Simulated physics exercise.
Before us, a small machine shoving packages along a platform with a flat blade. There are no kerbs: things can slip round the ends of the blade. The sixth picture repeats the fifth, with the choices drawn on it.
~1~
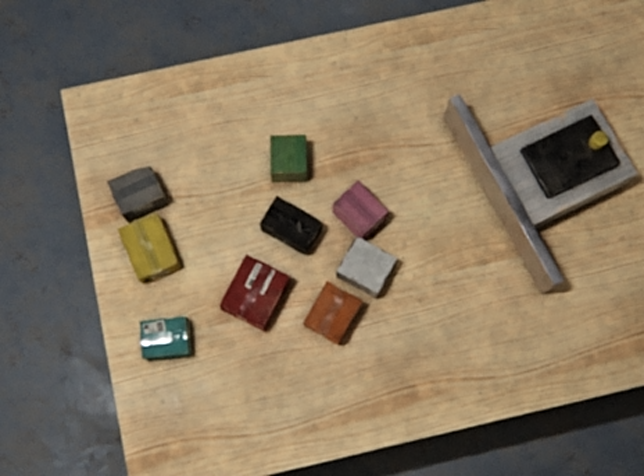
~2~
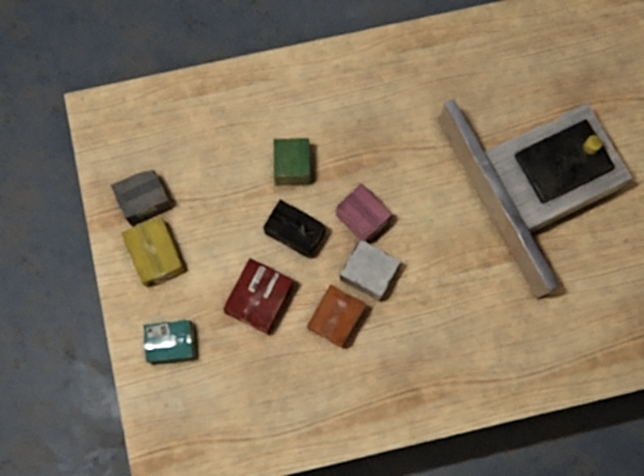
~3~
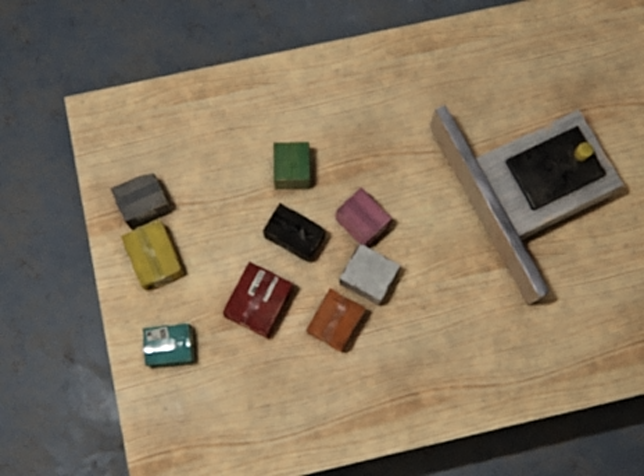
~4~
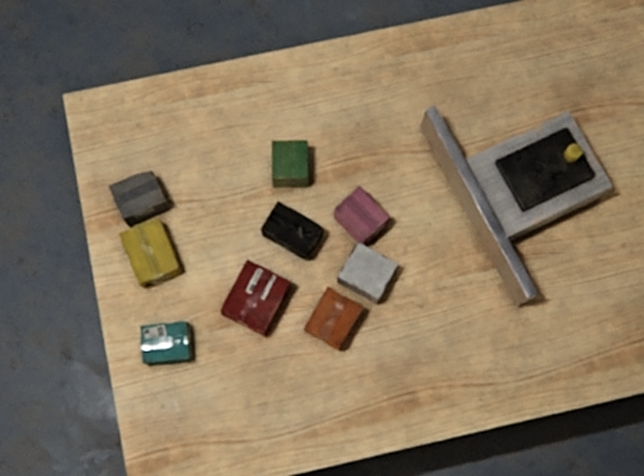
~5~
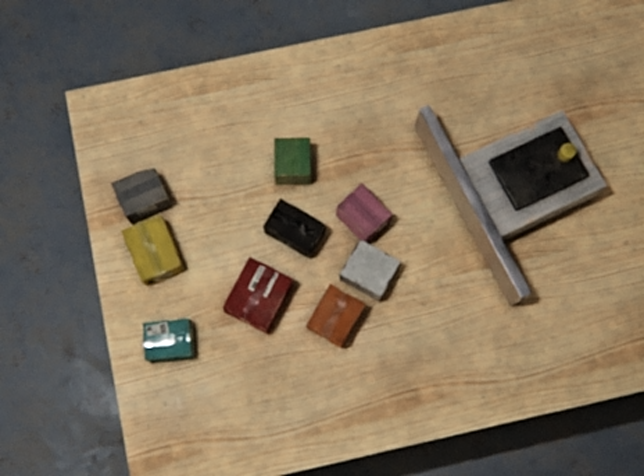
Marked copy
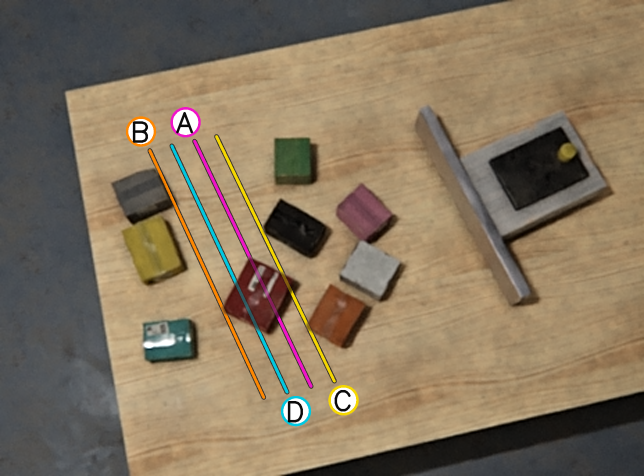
We see nine small coloured blocks scattered across a wooden platform, with a flat-bladed machine on the right. The machine moves gradually leftward toward the blocks in small steps, not touching them, while the blocks stay in place.
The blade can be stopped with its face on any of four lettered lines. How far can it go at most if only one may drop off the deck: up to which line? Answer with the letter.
No second one falls up to B.
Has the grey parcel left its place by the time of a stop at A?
No.
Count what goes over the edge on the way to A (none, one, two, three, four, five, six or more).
The count is none.
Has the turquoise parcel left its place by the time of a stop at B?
By then, yes.
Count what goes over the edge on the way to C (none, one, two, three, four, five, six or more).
The count is none.
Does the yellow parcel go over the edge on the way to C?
By then, no.
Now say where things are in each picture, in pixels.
Orange parcel (332, 313); black box (291, 226); robot (565, 159), in the first picture.
Robot (559, 163); red parcel (259, 297), in the second picture.
Robot (550, 170); white crate (370, 275), in the third picture.
Robot (539, 171); turquoise parcel (167, 344), in the fourth picture.
Robot (533, 170); orange parcel (335, 316); black box (295, 229); green crate (293, 161), in the fifth picture.
On the marked copy, A at (251, 260); B at (205, 270); C at (273, 255); D at (228, 265).
Following B. Soon after the start, robot (438, 191); white crate (358, 273); pink box (343, 217).
Later, robot (342, 211); orange parcel (300, 354); red parcel (226, 312).
In the end, robot (267, 228); turquoise parcel (114, 371); yellow parcel (99, 264); none fallen.
As for the rest, A is within the limit but short; C is within the limit but short; D is within the limit but short.
